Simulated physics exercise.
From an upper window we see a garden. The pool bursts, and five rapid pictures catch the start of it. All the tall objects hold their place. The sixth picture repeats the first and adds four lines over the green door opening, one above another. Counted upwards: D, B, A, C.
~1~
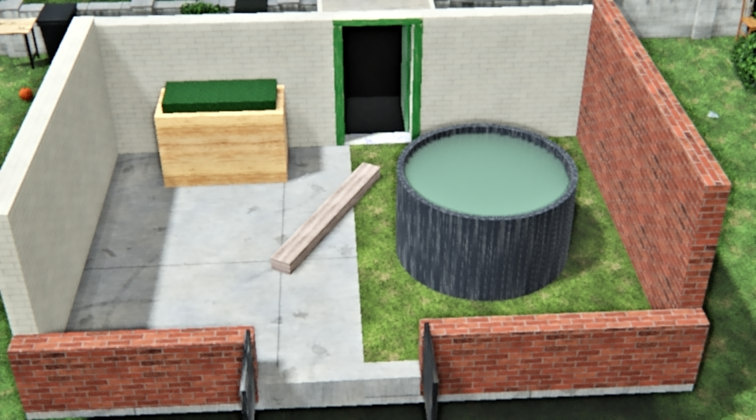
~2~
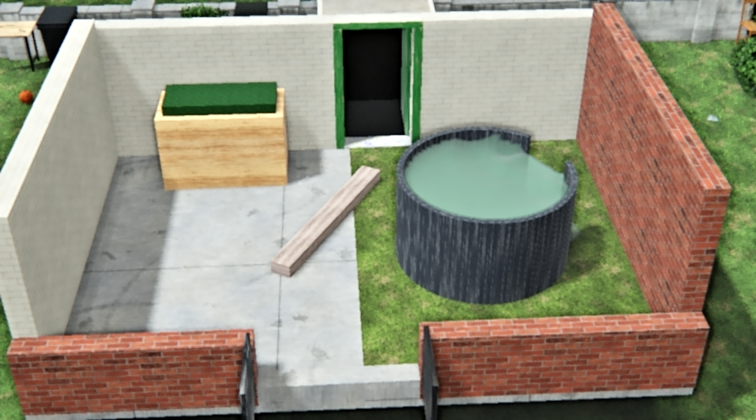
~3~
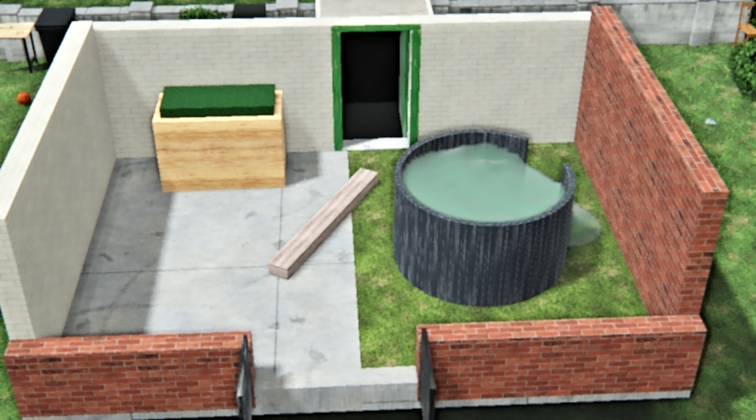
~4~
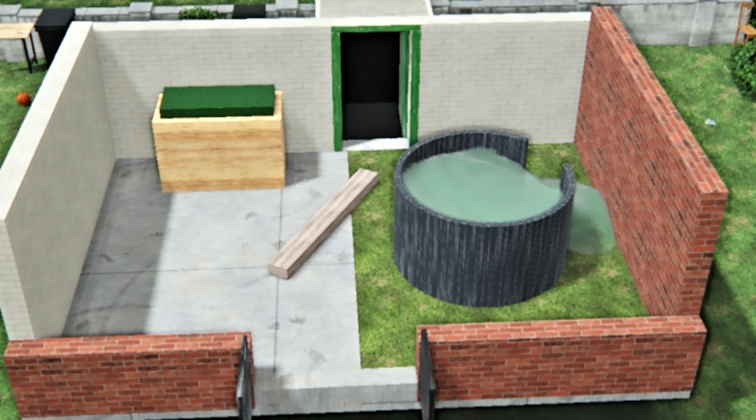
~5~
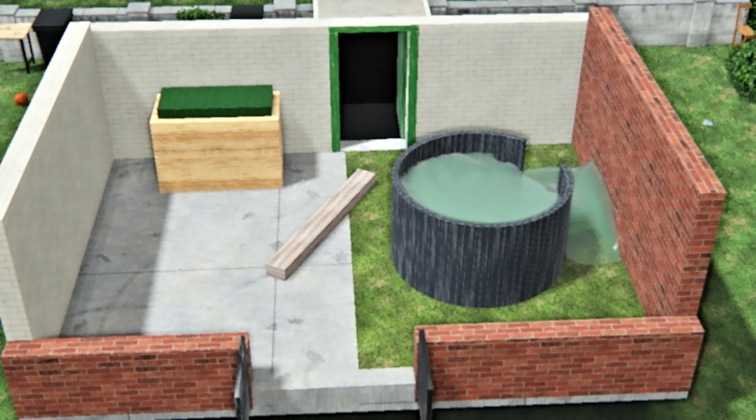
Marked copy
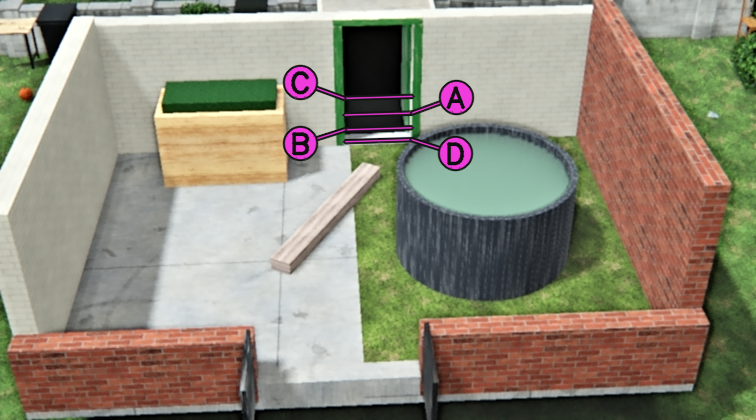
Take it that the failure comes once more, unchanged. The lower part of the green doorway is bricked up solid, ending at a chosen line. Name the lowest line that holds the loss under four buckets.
It is B.
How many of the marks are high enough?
Three of the four.
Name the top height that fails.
It is D.
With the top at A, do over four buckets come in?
No, that is safe.
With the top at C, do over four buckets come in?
No, not at all.
In magenta, A at (378, 114); B at (378, 128); C at (378, 97); D at (378, 140); from the bottom up D, B, A, C.
With A, nothing gets over.
With B, nothing gets over.
With C, nothing gets over.
With D, about 11 bucketfuls get in.
